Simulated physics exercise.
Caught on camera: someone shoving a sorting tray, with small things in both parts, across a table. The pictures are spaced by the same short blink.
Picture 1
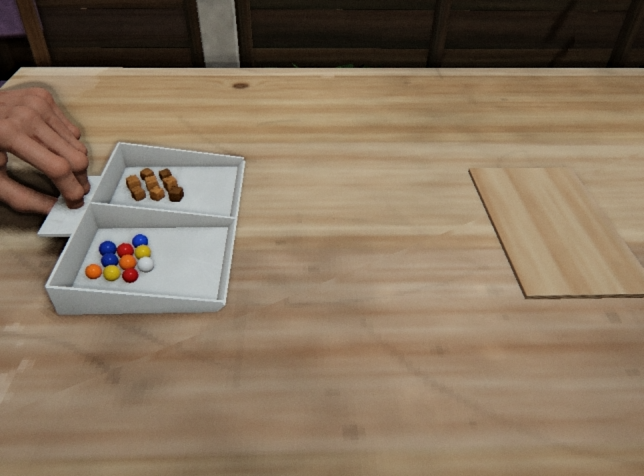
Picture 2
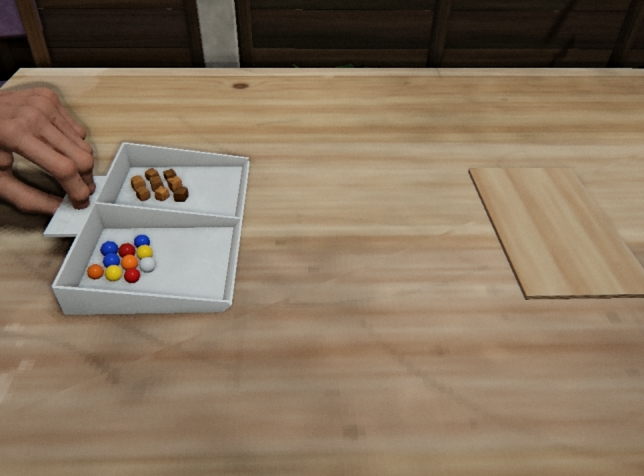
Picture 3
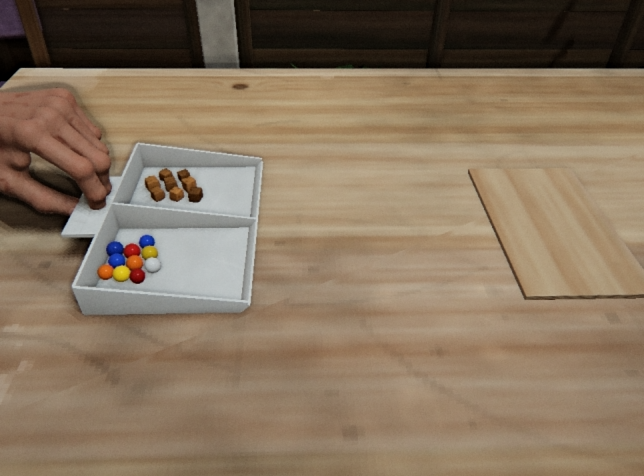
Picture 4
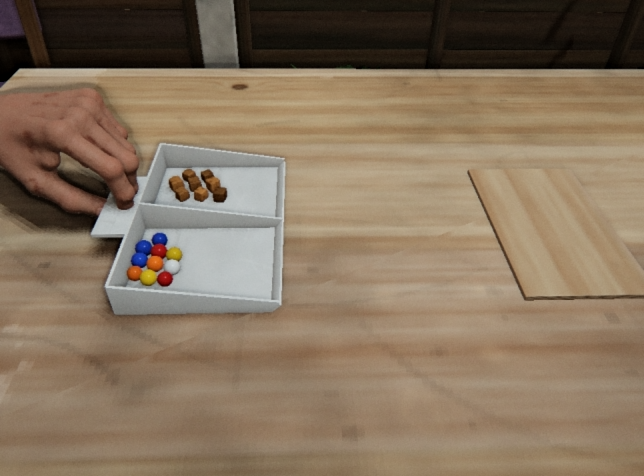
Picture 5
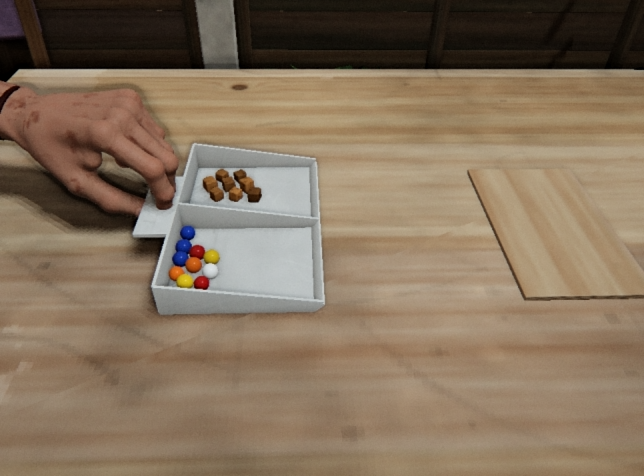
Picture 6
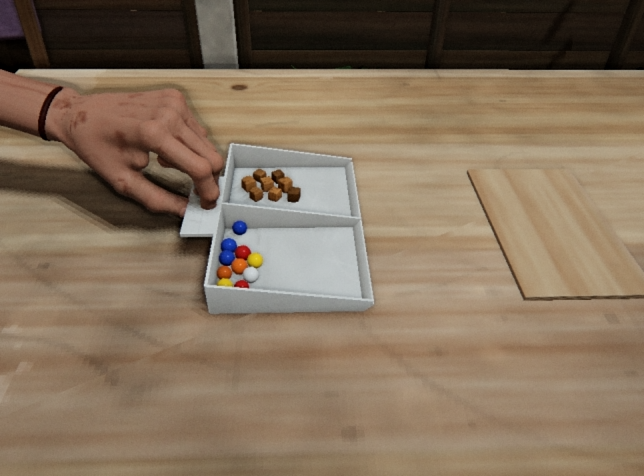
We see a hand push a white two-part tray rightward across a wooden table toward a flat board, the brown cubes in back keeping their grouping while the colorful marbles in front bunch against the tray's left side.
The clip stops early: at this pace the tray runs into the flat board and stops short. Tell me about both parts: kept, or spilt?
Well, the front portion spills a bit and the back portion stays put.
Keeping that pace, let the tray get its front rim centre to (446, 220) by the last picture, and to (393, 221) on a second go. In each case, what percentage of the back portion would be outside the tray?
Roughly 40 % and 0 %.
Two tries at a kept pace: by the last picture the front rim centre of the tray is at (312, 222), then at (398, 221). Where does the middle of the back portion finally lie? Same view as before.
Around (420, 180) for one pace and around (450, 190) for the other, in that order.
Then, 0.09 s on from there, tray still sliding, front rim near (428, 221); front portion all inside; back portion all inside.
Then, 0.28 s on from there, tray stopped at the flat board; front portion all inside, moved towards the front rim; back portion all inside, moved towards the front rim.
Then, 0.49 s on from there, tray stopped at the flat board; front portion near two thirds out of the tray; back portion all inside, moved towards the front rim.
In the end, tray stopped at the flat board; front portion near two thirds out of the tray; back portion all inside, moved towards the front rim.
